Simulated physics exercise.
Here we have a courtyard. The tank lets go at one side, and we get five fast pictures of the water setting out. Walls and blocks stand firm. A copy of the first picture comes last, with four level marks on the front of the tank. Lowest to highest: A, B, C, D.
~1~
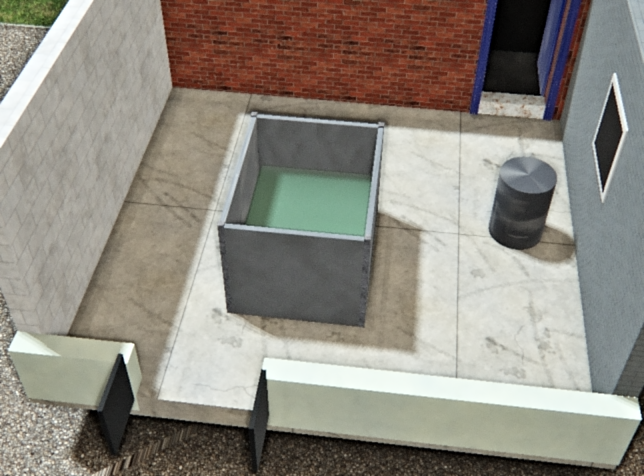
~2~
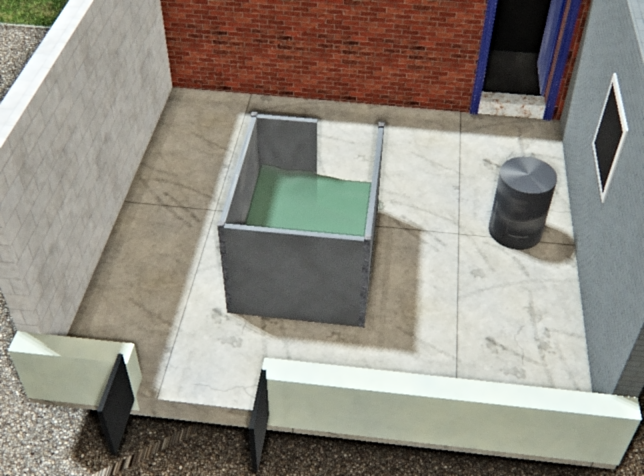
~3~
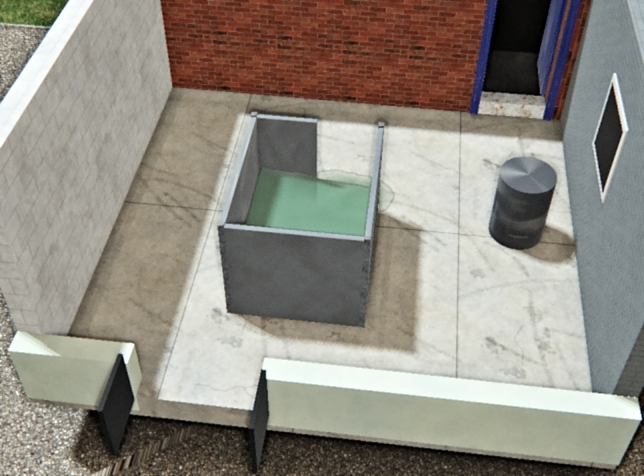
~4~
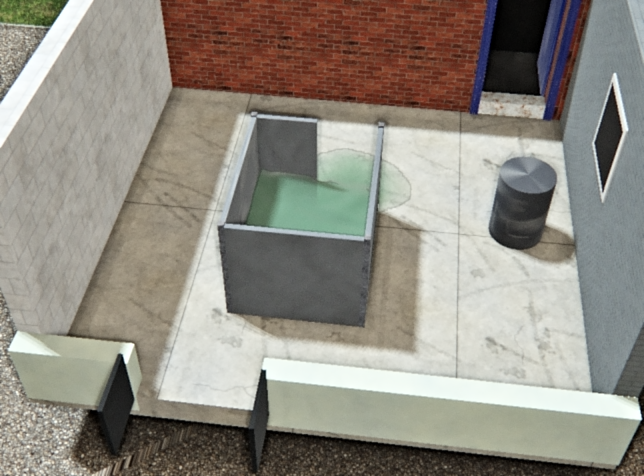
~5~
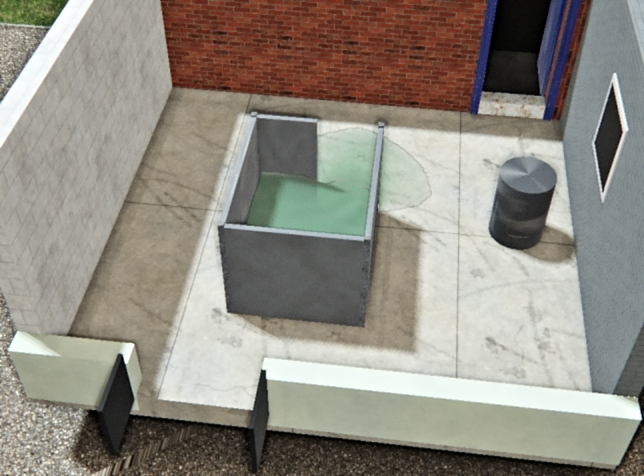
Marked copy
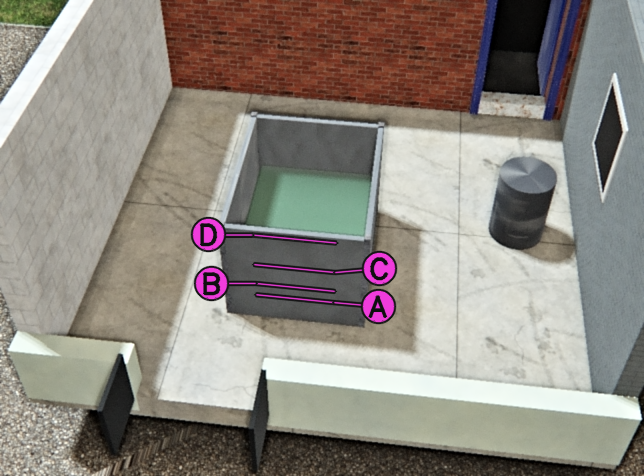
At the start, green water sits still in an open grey tank in a walled courtyard, with a metal cylinder to its right. A section of the tank's far side disappears, and the water level lowers slightly as a thin, pale green sheet spreads across the paving behind and right of the tank.
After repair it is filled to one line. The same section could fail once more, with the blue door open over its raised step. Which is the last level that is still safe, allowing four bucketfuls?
The answer is line C.
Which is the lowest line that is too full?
Here it is line D.
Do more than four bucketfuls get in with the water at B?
No.
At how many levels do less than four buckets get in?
Three of the four.
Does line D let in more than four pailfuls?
Yes.
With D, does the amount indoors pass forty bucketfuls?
No, it does not.
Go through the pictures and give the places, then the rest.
Water in the tank at rest, its middle at (307, 219); foot of the blue doorway at (510, 116); open gate at (198, 348).
Water covers 1 % of the ground, its front hidden from here.
Water covers 2 % of the ground, its front hidden from here.
Water covers 5 % of the ground, its front hidden from here.
Water covers 9 % of the ground and shows as far out as (417, 171).
On the marked copy, A at (295, 298); B at (294, 287); C at (294, 268); D at (293, 238); from the bottom up A, B, C, D.
With A, nothing gets over.
With B, a splash gets over, under a bucket.
With C, a bucket or two gets in.
With D, about 12 bucketfuls get in.
